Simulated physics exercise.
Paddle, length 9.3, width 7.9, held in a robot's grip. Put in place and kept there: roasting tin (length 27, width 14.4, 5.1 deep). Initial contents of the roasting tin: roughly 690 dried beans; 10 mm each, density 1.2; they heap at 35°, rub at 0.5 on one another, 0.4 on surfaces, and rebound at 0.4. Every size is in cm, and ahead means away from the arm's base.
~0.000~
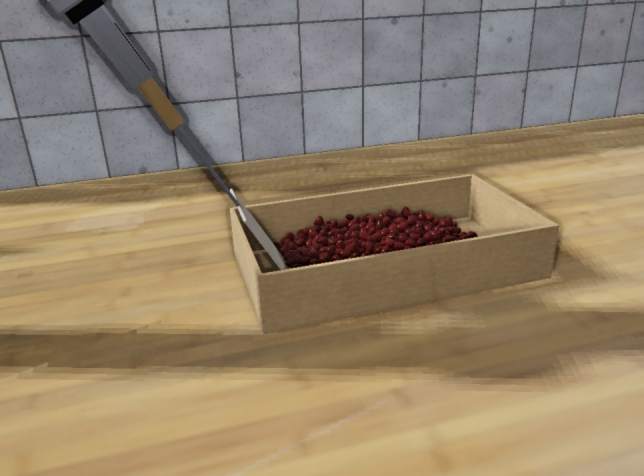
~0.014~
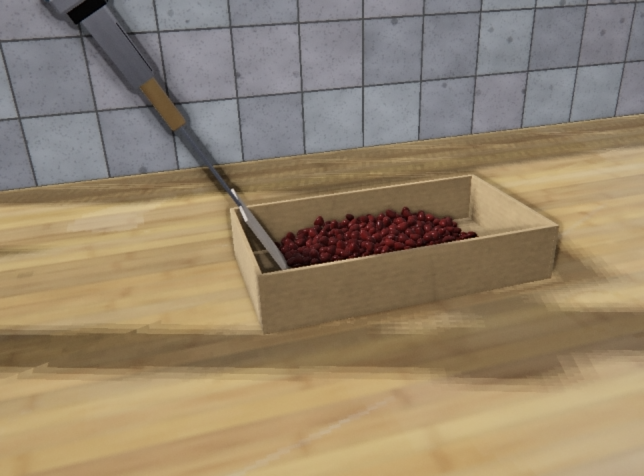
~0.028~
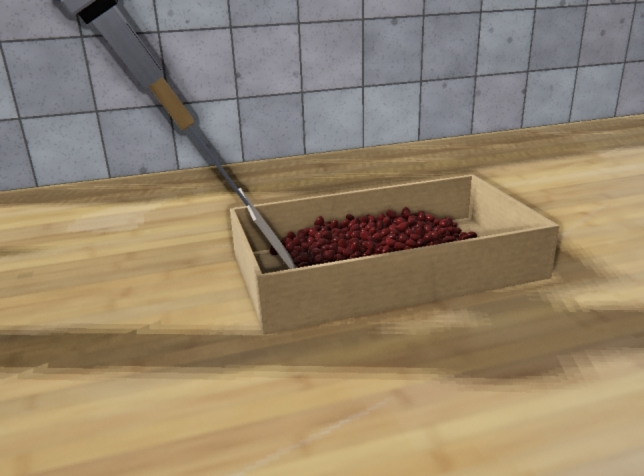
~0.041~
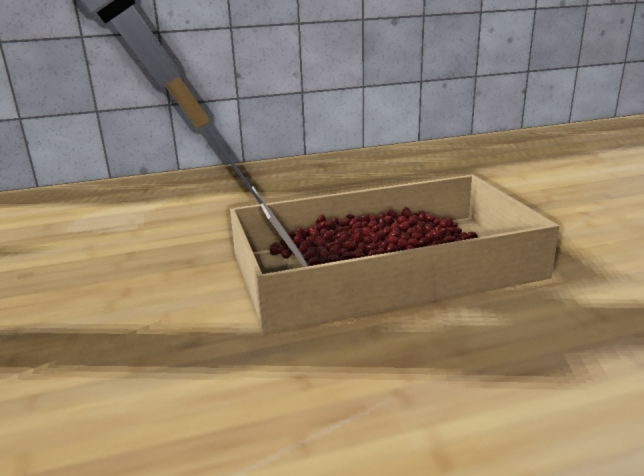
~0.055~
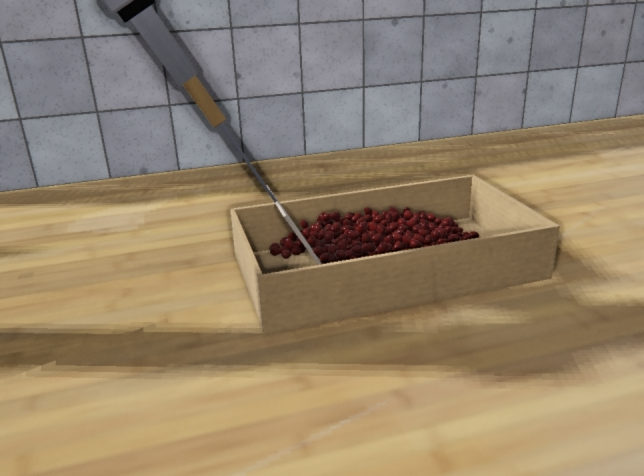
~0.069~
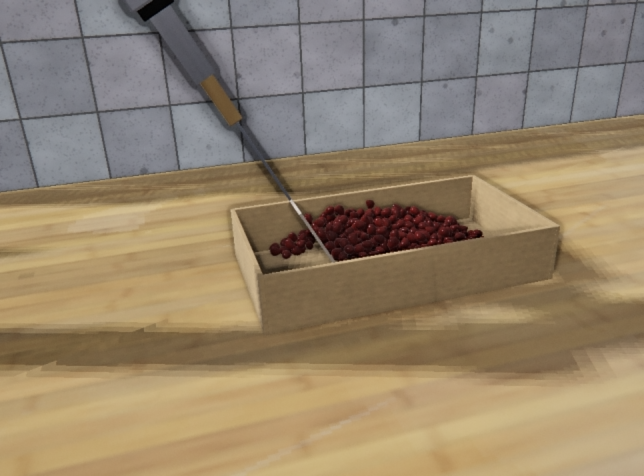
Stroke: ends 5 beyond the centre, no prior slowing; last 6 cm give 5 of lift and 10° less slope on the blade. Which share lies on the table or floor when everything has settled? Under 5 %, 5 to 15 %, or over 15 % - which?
I would say 5 to 15 %.
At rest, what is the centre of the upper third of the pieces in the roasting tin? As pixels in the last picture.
Pixel position: Approx. (479, 224).
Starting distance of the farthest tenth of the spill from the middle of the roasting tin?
Roughly 40 cm.
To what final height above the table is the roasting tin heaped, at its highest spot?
Some 5.5 cm above the table.
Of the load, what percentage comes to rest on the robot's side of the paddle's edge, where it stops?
30 %.
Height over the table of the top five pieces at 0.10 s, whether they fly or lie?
Somewhere near 7 cm, I'd say.
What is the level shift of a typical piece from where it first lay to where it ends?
Somewhere near 6 centimetres, I reckon.
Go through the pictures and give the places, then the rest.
Paddle top edge at (237, 204), sloping 61°; upper third of the load around (383, 242), from x 275 to 505, top at y 210; 690 in the roasting tin, in the first picture.
Paddle top edge at (239, 204), sloping 61°; upper third of the load around (383, 242), from x 275 to 505, top at y 210, in the second picture.
Paddle top edge at (247, 203), sloping 61°; upper third of the load around (381, 242), from x 275 to 505, top at y 210, in the third picture.
Paddle top edge at (260, 202), sloping 61°; upper third of the load around (380, 240), from x 275 to 505, top at y 210, in the fourth picture.
Paddle top edge at (275, 200), sloping 61°; upper third of the load around (380, 236), from x 275 to 505, top at y 210, in the fifth picture.
Paddle top edge at (289, 198), sloping 61°; upper third of the load around (383, 232), from x 275 to 505, top at y 205; 690 in the roasting tin, in the sixth picture.
By 0.10 s, sloping 61°, highest piece 7 above the table; 690 in the roasting tin.
By 0.14 s, sloping 57°, highest piece 9 above the table; 690 in the roasting tin.
By 0.35 s, sloping 51°, highest piece 7 above the table; 625 in the roasting tin, 56 on the table or floor, 9 on the blade or in flight.
By 1.40 s, sloping 51°, highest piece 6 above the table; 624 in the roasting tin, 66 on the table or floor.
Final count, 624 in the roasting tin, 66 on the table or floor. That is 10 % on the table or floor.
